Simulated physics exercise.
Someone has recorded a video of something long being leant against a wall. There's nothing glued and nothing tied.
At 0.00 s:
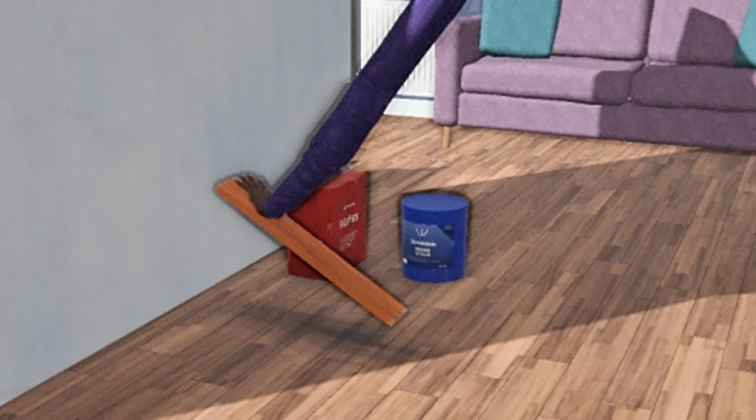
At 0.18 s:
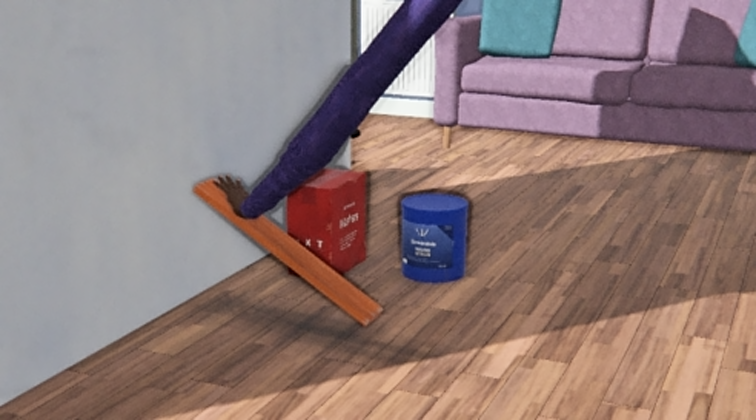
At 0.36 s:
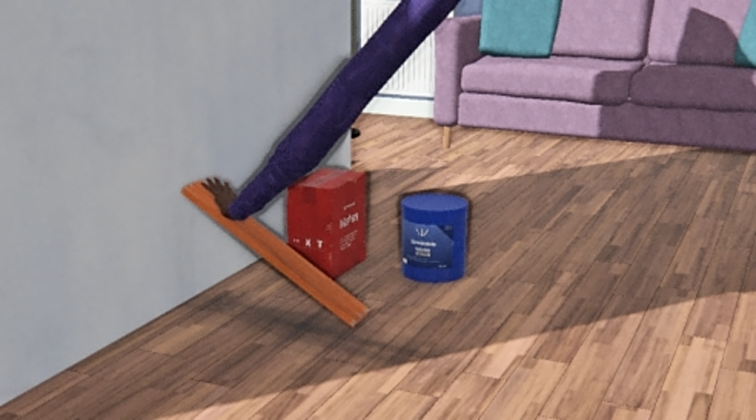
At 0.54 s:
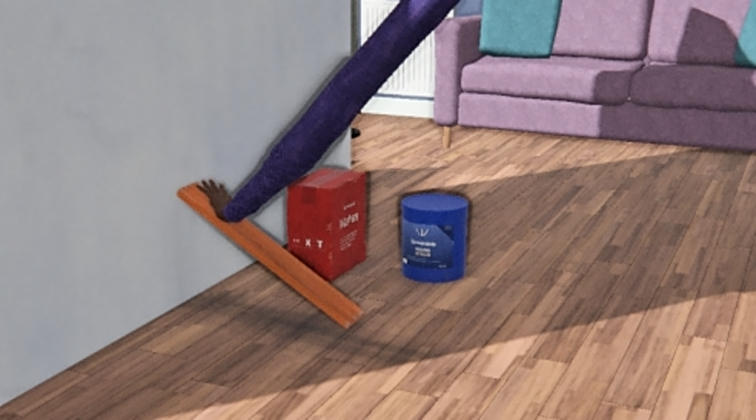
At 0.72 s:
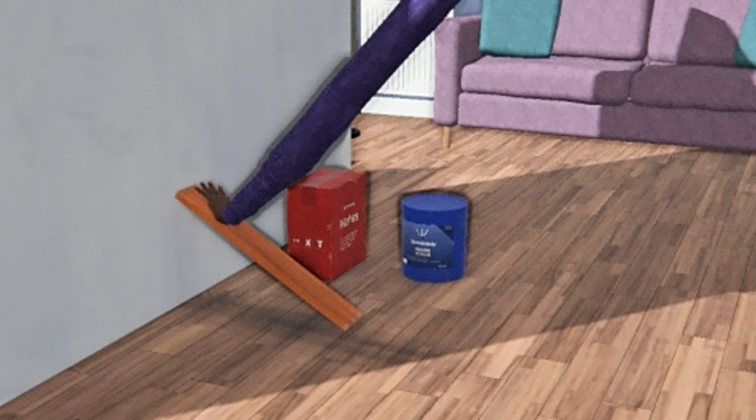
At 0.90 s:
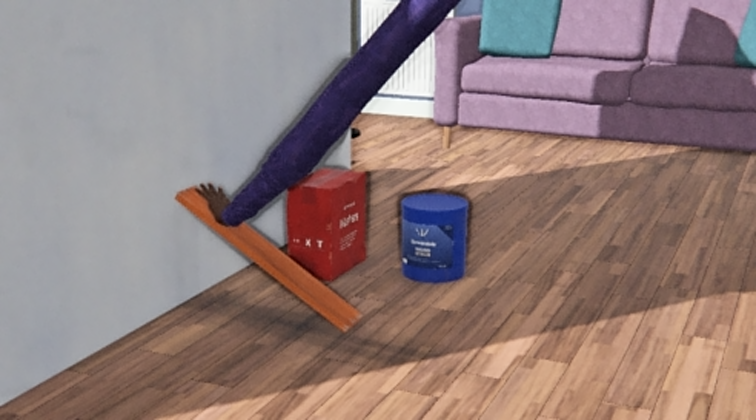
An orange plank is moved left by a purple-sleeved arm and leant against the wall.
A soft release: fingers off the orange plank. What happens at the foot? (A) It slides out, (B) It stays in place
Answer: A.
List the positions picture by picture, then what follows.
In the first picture, on its way; orange plank (311, 249); blue pail (434, 238).
In the second picture, on its way; orange plank (287, 249); blue pail (434, 238).
In the third picture, on its way; orange plank (275, 251); blue pail (434, 238).
In the fourth picture, on its way; orange plank (269, 253); blue pail (434, 238).
In the fifth picture, leant on the wall, still held; orange plank (268, 255); blue pail (434, 238).
In the sixth picture, leant on the wall, still held; orange plank (268, 257); blue pail (434, 238).
By 1.20 s, orange plank sunk by 8° near (274, 271).
By 1.30 s, orange plank sunk by 21° near (281, 294).
By 1.40 s, orange plank sunk by 30° near (284, 308).
When it is over (2.2 s), moved from the start, orange plank; the other 2 as before. End places, in pixels of the last picture, orange plank near (284, 312). The plank gives way.
